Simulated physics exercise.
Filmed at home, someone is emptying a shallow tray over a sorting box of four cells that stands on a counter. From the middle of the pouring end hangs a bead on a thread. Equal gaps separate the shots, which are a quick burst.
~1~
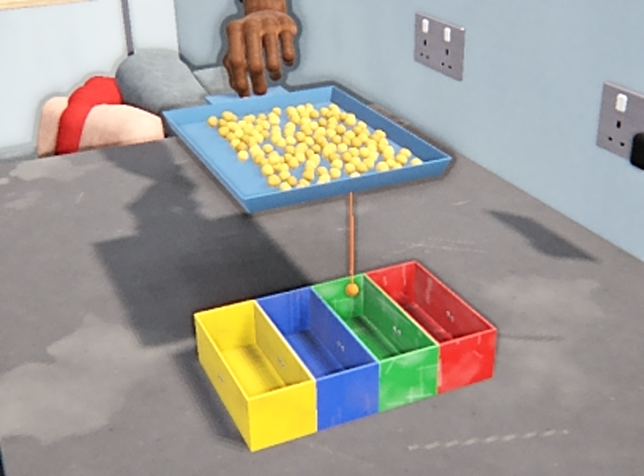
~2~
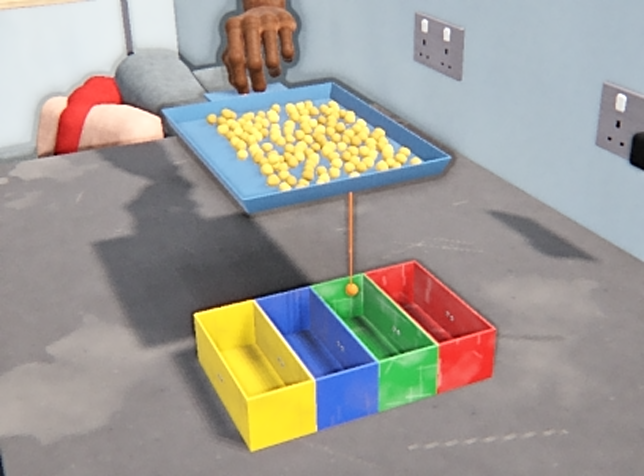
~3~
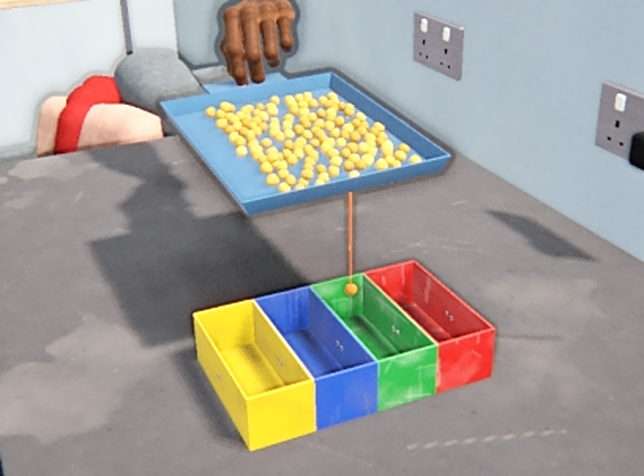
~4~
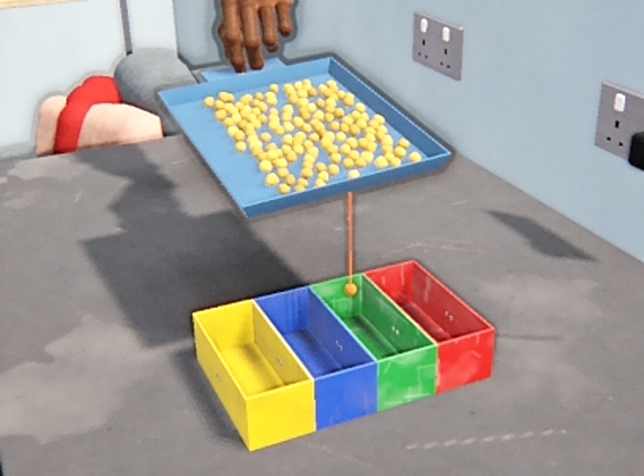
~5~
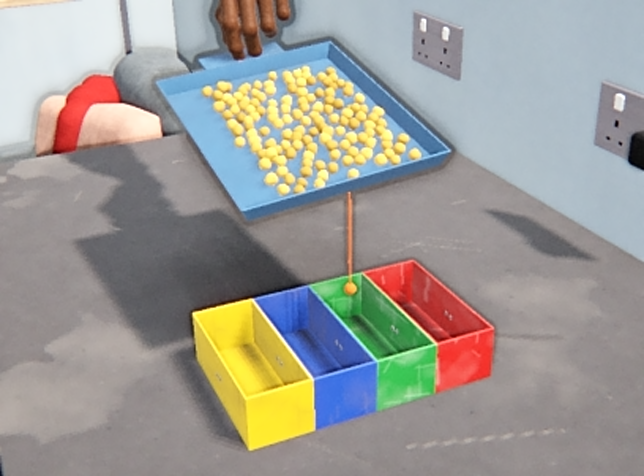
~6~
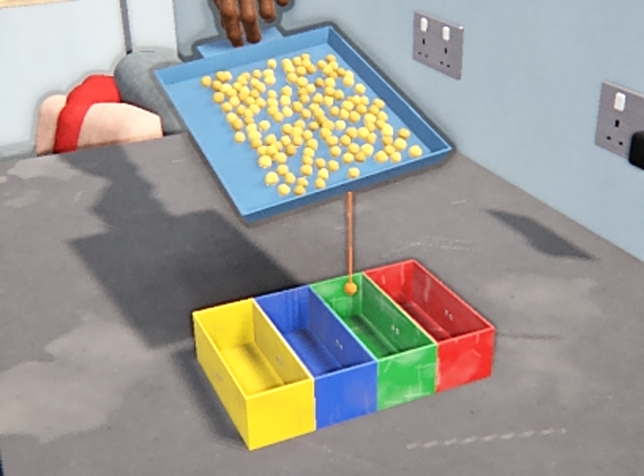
At the start, a hand holds the back of a shallow blue tray of small yellow balls above a box with yellow, blue, green and red cells, a bead hanging from its front edge. Then the hand raises the back steadily, and the front edge slants slightly lower at its left corner.
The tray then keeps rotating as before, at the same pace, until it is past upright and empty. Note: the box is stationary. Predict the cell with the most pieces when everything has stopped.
I would say the yellow cell.
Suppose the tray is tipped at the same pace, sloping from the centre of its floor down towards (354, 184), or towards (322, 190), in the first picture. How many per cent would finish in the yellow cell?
Around 0 per cent first, around 40 per cent next.
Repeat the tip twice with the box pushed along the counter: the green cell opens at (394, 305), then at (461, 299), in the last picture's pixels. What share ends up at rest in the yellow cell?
That makes 60 per cent, followed by 10 per cent.
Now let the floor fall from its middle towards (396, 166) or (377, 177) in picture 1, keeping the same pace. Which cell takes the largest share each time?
The red cell; the red one.
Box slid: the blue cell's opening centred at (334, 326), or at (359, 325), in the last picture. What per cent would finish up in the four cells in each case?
Close to 90 per cent, followed by close to 70 per cent.
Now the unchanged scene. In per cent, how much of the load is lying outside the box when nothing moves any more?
Call it some 0 percent of the pieces.
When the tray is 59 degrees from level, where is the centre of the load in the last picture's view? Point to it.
Load centre: Approx. (287, 159).
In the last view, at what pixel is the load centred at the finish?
(271, 382).
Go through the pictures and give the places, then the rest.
In the first picture, corners of the pouring end at (248, 195) and (442, 157), level; middle of the load at (308, 142), puffed corn balls; bead on its thread at (352, 290); yellow cell at (283, 411); blue cell at (347, 392); green cell at (408, 374); red cell at (466, 357).
In the second picture, corners of the pouring end at (248, 195) and (441, 156), level; middle of the load at (307, 140).
In the third picture, corners of the pouring end at (247, 197) and (441, 154), tipped barely, lowest at the left corner; middle of the load at (306, 135).
In the fourth picture, corners of the pouring end at (247, 201) and (441, 152), tipped a little, lowest at the left corner; middle of the load at (306, 128).
In the fifth picture, corners of the pouring end at (247, 204) and (440, 149), tipped a little, lowest at the left corner; middle of the load at (305, 121).
In the sixth picture, corners of the pouring end at (247, 208) and (441, 147), tipped clearly, lowest at the left corner; middle of the load at (305, 114); yellow cell at (281, 409); blue cell at (346, 390); green cell at (407, 372); red cell at (465, 355).
Soon after the last picture, tray tipped steeply; nearly all on the tray; a stray few in the yellow cell; a stray few falling or outside the box.
A little later, tray tipped right over; about two thirds on the tray; a small part in the yellow cell; a stray few in the blue cell; about a quarter falling or outside the box.
Later still, tray tipped past a quarter turn; about two thirds in the yellow cell; about a third in the blue cell; a small part in the green cell; a stray few in the red cell; a stray few falling or outside the box.
At rest, tray tipped past a quarter turn; about two thirds in the yellow cell; about a third in the blue cell; a small part in the green cell; a stray few in the red cell; a stray few outside the box.
